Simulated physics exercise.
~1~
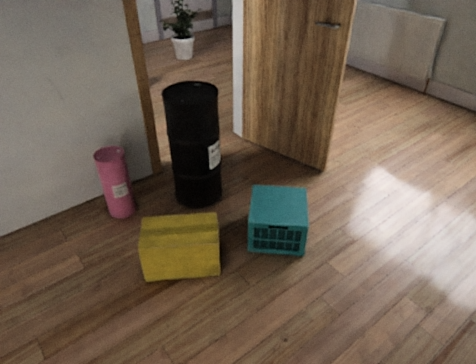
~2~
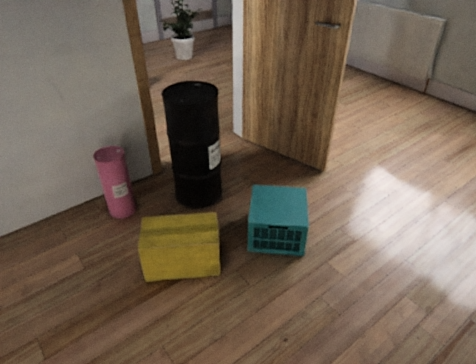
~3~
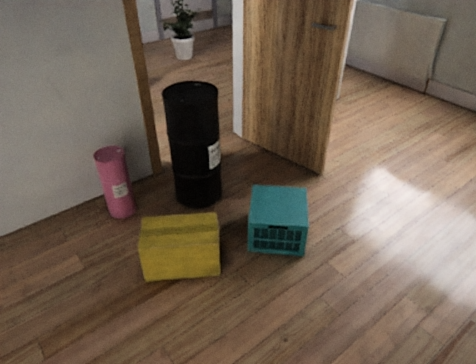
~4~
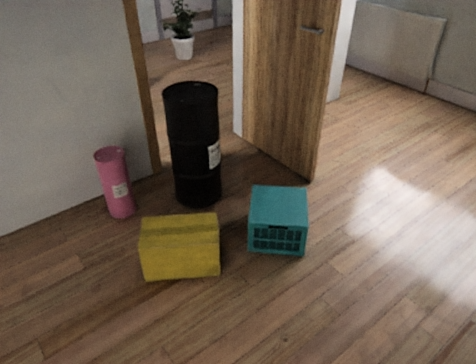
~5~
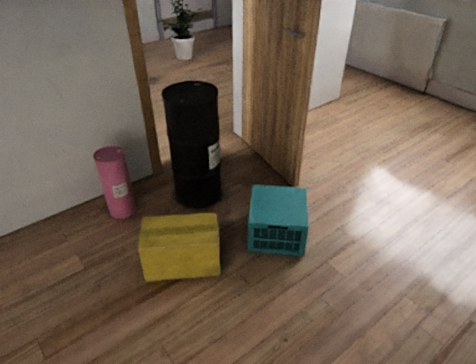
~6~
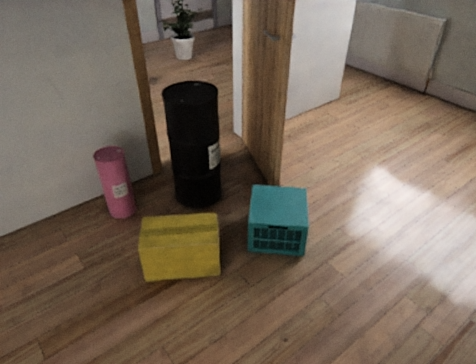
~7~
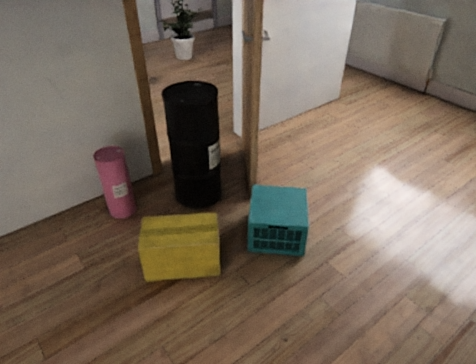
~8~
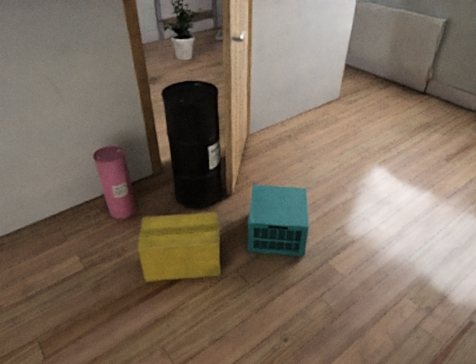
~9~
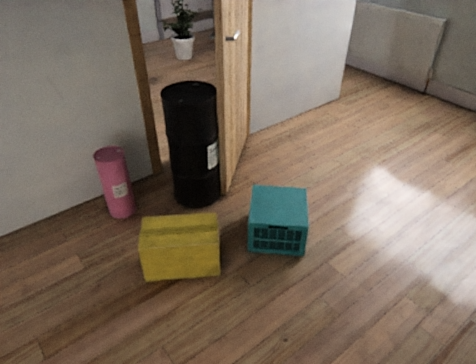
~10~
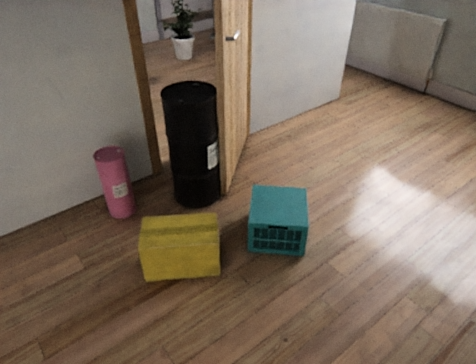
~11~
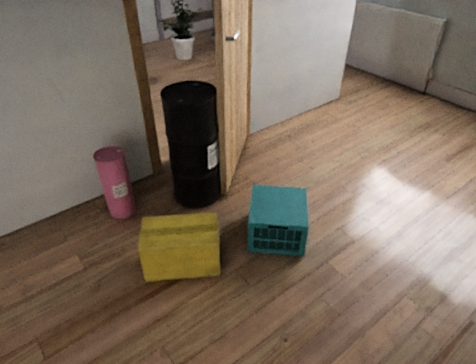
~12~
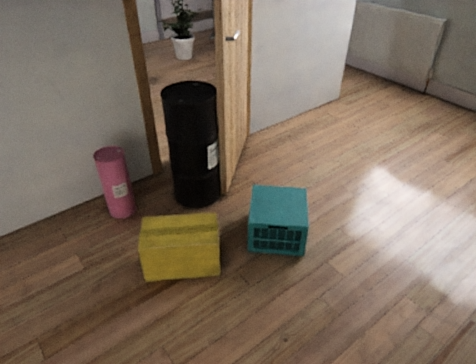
A wooden door swung partway closed toward a tall black drum and came to rest beside it, still partly open. The pink canister, yellow box and turquoise crate on the wood floor stayed where they were the whole time.
